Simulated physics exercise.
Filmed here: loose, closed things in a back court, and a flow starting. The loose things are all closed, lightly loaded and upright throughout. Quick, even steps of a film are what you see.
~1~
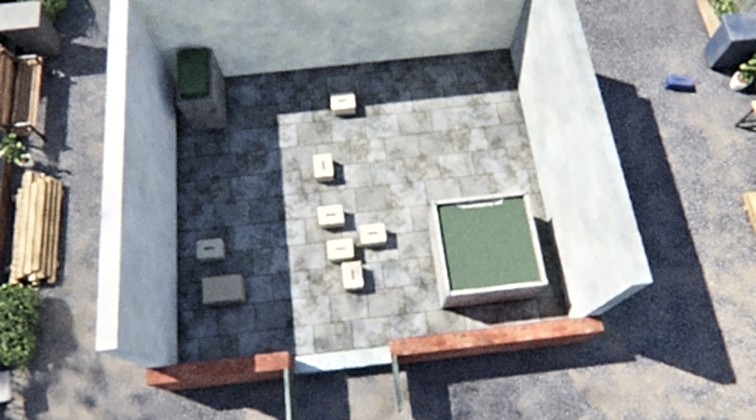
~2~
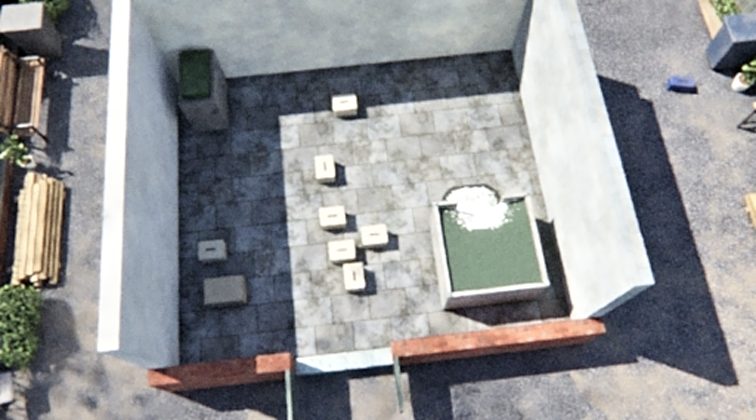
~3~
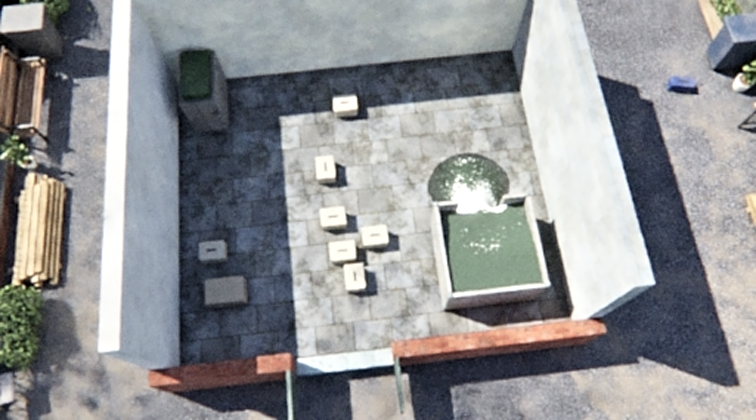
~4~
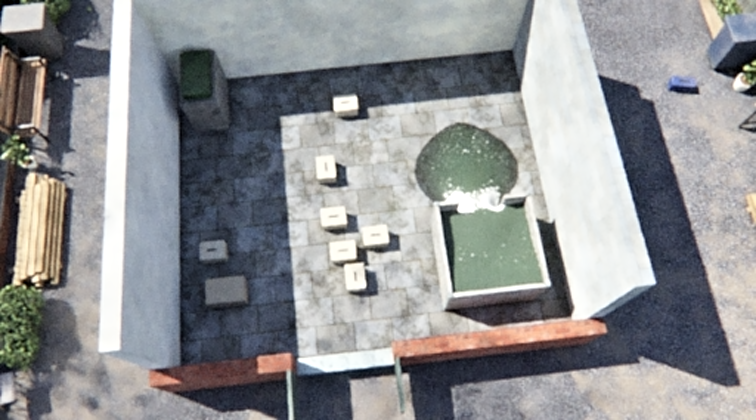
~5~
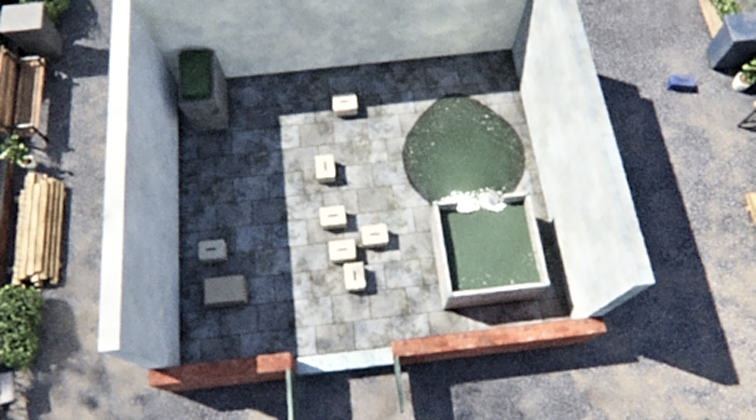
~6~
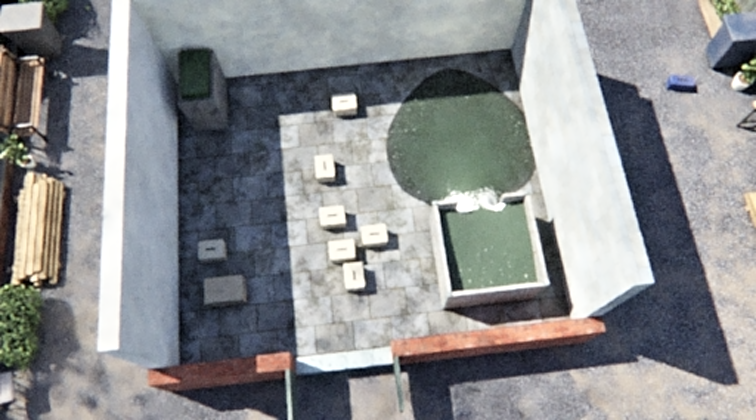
Green water poured from the back edge of a square tank and spread in a widening, rounded pool across the paving of a walled yard, while the small pale boxes scattered about stayed still.
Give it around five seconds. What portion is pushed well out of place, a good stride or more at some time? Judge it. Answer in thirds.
Less than a third.
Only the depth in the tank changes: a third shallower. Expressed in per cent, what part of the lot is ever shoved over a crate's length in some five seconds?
Roughly 10 per cent of them.
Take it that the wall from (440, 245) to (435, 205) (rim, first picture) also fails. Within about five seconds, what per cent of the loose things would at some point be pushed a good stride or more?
I make it 90 per cent.
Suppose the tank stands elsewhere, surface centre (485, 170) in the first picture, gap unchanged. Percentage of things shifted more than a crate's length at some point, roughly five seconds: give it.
About 40 %.
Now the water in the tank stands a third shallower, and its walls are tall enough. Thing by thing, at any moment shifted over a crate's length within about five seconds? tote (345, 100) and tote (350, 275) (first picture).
Taking them in order, went the full length and then didn't get there.
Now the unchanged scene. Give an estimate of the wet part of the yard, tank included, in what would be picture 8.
Roughly 35 per cent.
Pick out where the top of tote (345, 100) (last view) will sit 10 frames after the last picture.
It should end up around (297, 73).
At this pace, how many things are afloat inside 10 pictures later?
The tally stands at 1.
A moment on, 0 of 8 are well off their spots; 0 afloat.
Next, 1 of 8 are well off their spots; 1 afloat.
Later, 1 of 8 are well off their spots; 1 afloat.
In the end, 1 of 8 are well off their spots, and 1 have been at some point; 1 afloat.
